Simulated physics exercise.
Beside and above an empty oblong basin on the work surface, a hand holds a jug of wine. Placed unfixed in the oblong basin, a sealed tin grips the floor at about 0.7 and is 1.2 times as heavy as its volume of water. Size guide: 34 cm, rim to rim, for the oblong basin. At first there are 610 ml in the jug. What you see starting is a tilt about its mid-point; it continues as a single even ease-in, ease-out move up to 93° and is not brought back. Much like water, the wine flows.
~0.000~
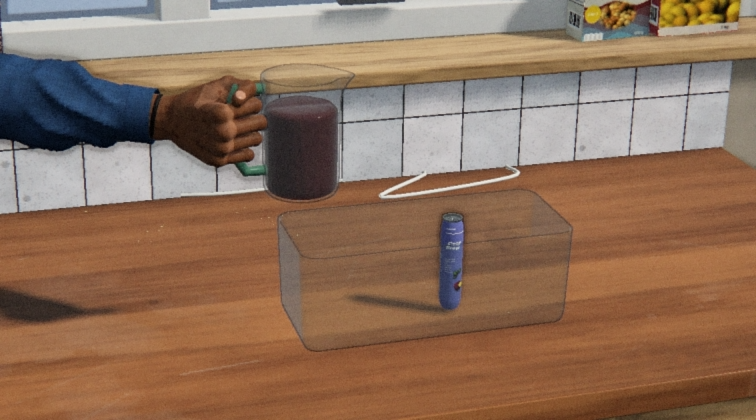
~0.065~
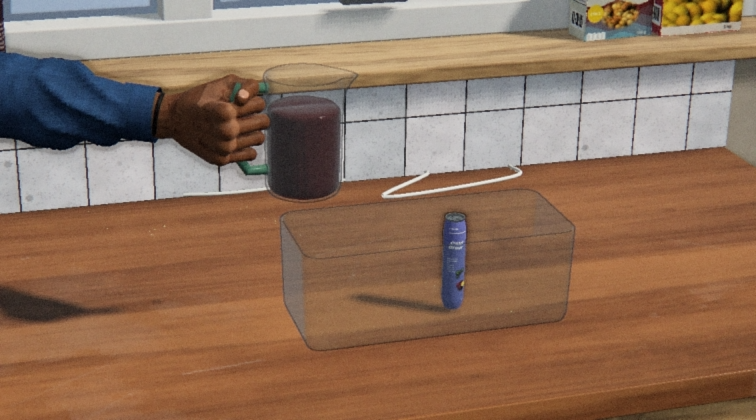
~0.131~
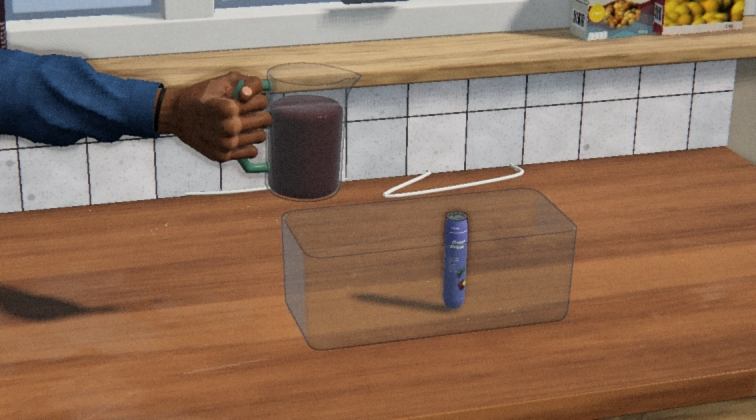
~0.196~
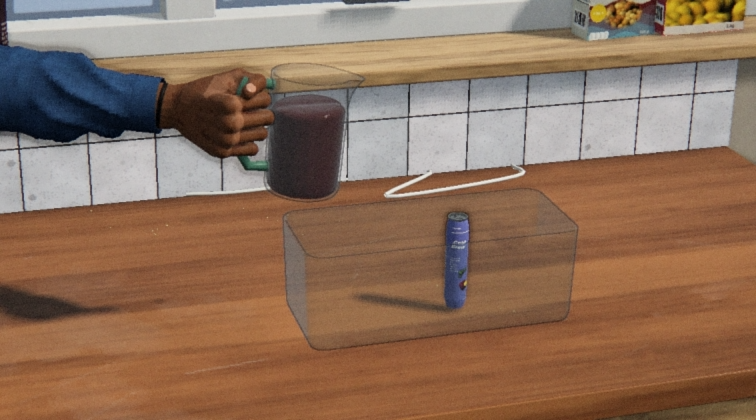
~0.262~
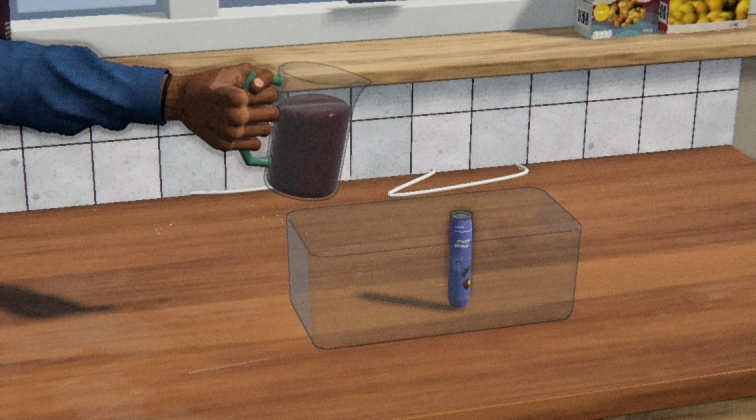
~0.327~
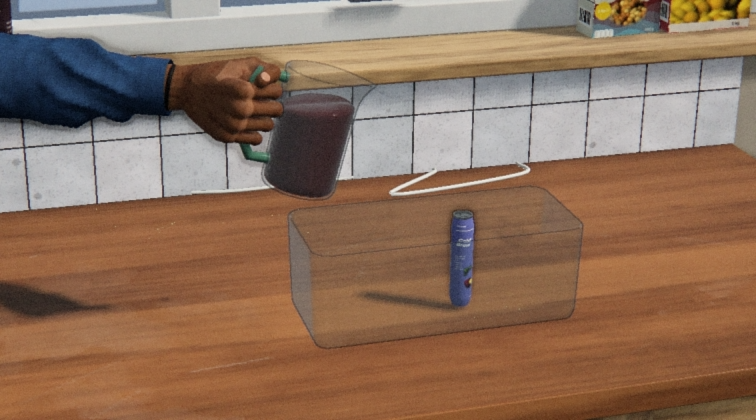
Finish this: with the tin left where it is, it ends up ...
It ends up standing.
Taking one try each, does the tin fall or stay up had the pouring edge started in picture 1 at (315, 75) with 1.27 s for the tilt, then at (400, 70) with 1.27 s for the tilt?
Run one: It does not tip. Run two: It tumbles.
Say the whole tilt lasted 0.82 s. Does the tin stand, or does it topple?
Well, the tin simply holds firm.
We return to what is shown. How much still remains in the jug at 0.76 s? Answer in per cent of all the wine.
Around 96 in a hundred.
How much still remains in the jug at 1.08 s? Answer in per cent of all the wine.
60 in a hundred, give or take.
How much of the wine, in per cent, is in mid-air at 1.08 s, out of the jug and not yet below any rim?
16 per cent or so.
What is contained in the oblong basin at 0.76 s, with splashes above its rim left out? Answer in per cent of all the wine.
Roughly 0 percent.
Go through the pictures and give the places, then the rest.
The first picture shows tilt 0°; pouring edge (355, 73); surface from (264, 109) to (335, 103); the oblong basin's rim runs from (289, 238) to (553, 211); the tin's top is at (453, 222).
The second picture shows tilt 1°; pouring edge (358, 73); surface from (266, 108) to (338, 103).
The third picture shows tilt 2°; pouring edge (361, 74); surface from (269, 107) to (340, 102).
The fourth picture shows tilt 5°; pouring edge (365, 77); surface from (272, 108) to (342, 102).
The fifth picture shows tilt 9°; pouring edge (372, 80); surface from (276, 106) to (348, 102).
The sixth picture shows tilt 14°; pouring edge (377, 84); surface from (279, 108) to (353, 101).
Then, 0.76 s in, the tilt is 61° and 95 per cent is still to pour; the tin stands where it began.
Then, 1.08 s in, the tilt is 88° and 59 per cent is still to pour; the tin stands where it began.
Then, 1.41 s in, the tilt is 93° and 19 per cent is still to pour; the tin stands where it began.
Then, 1.77 s in, the tilt is 93° and 6 per cent is still to pour; the tin stands where it began.
Finally, the tin stands where it began.
